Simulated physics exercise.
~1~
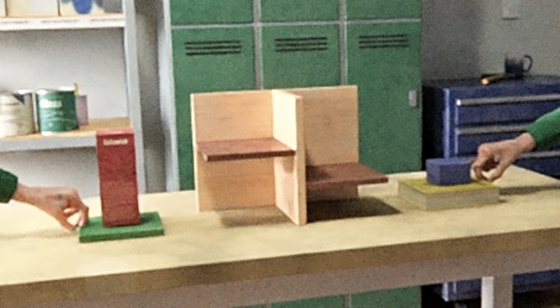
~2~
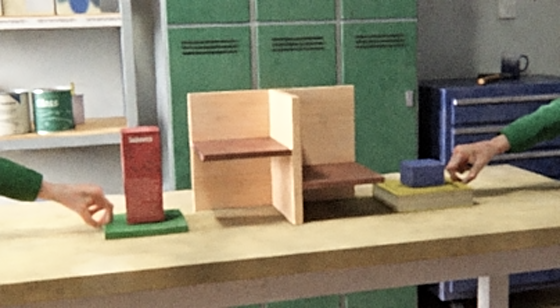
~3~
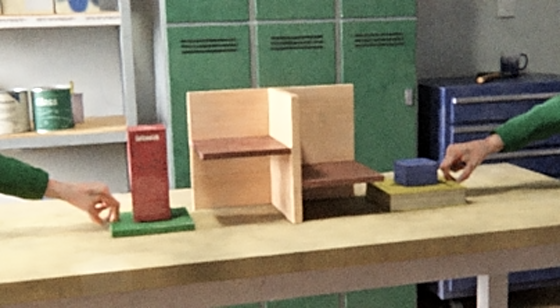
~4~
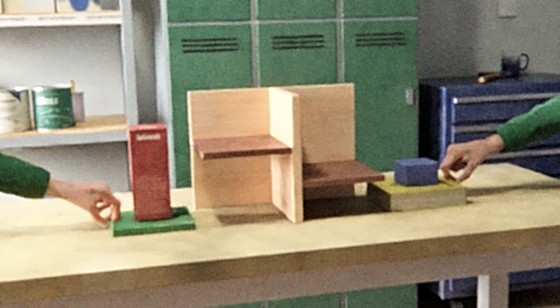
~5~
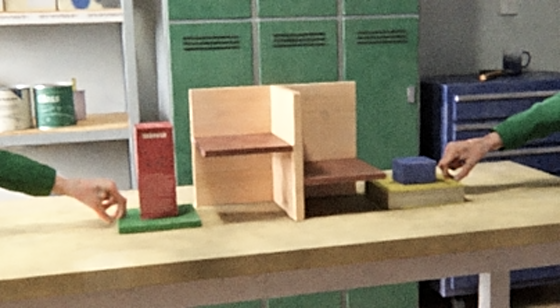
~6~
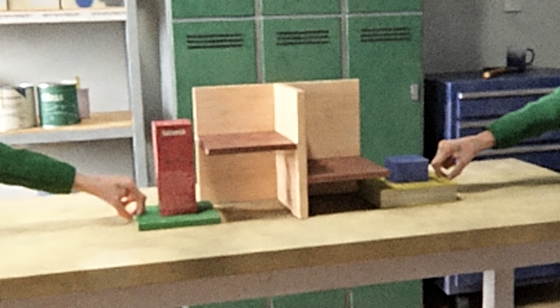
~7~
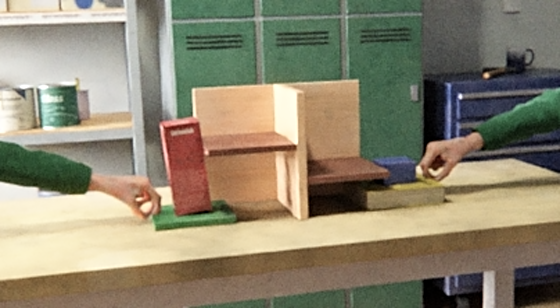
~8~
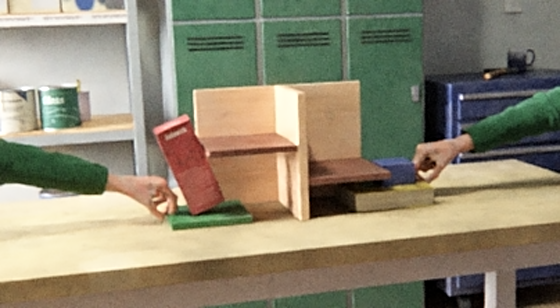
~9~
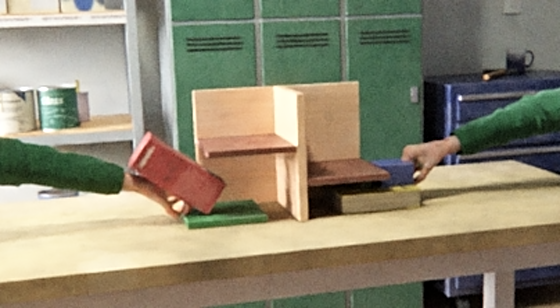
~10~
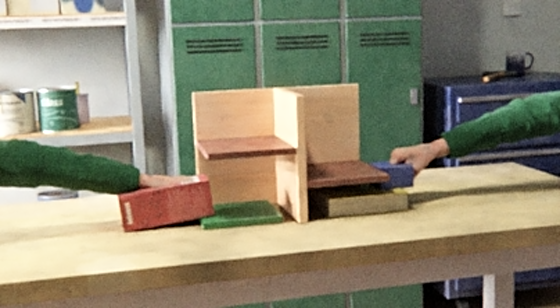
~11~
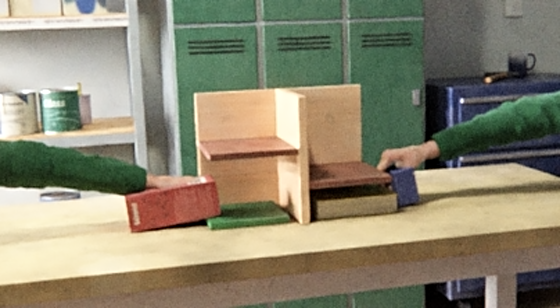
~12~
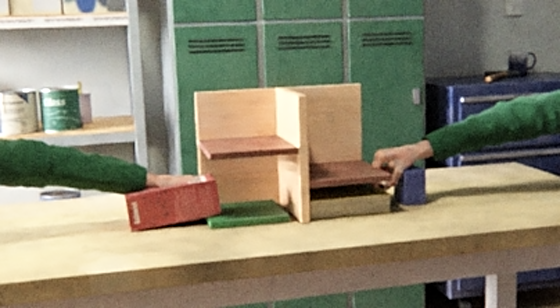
Two hands push carriers under a wooden rack, whose shelves knock off a red and blue block.
